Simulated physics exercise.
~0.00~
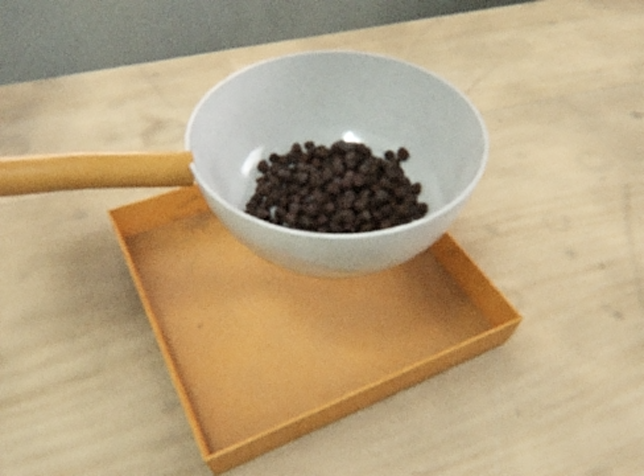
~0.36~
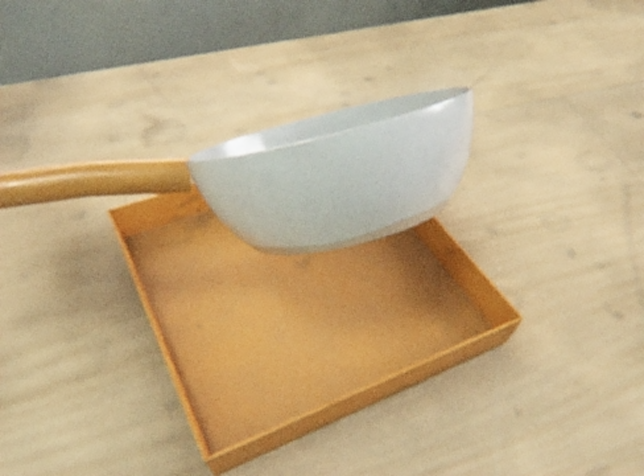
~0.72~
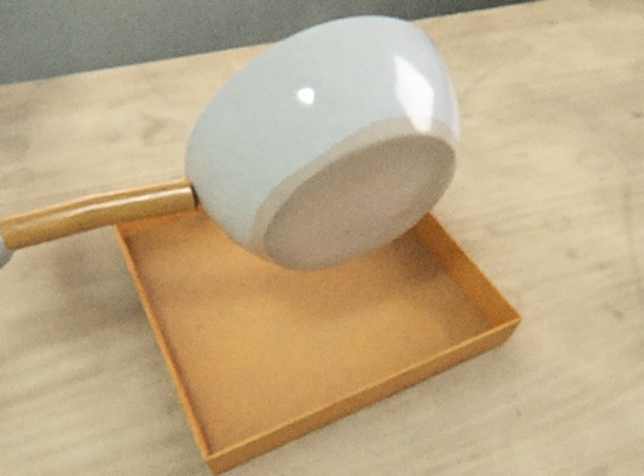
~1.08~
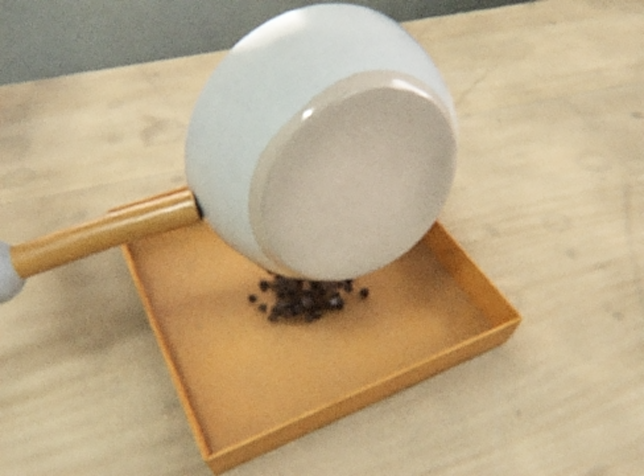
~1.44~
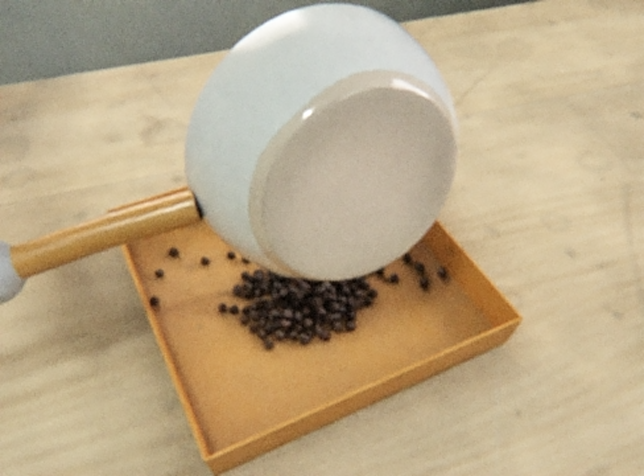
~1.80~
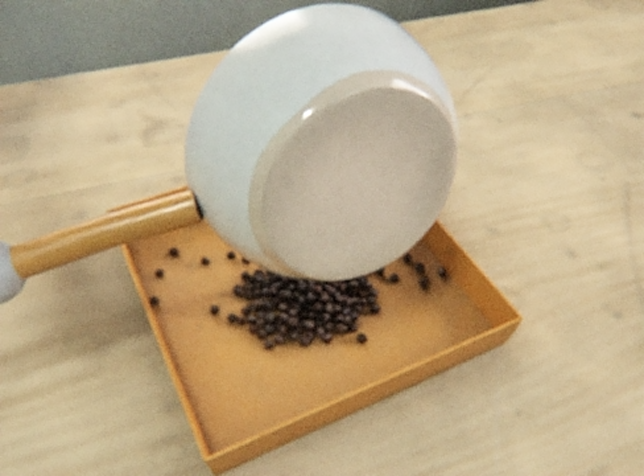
White ladle with a wooden handle tipping over an orange tray, spilling all its dark coffee beans into a scattered pile.
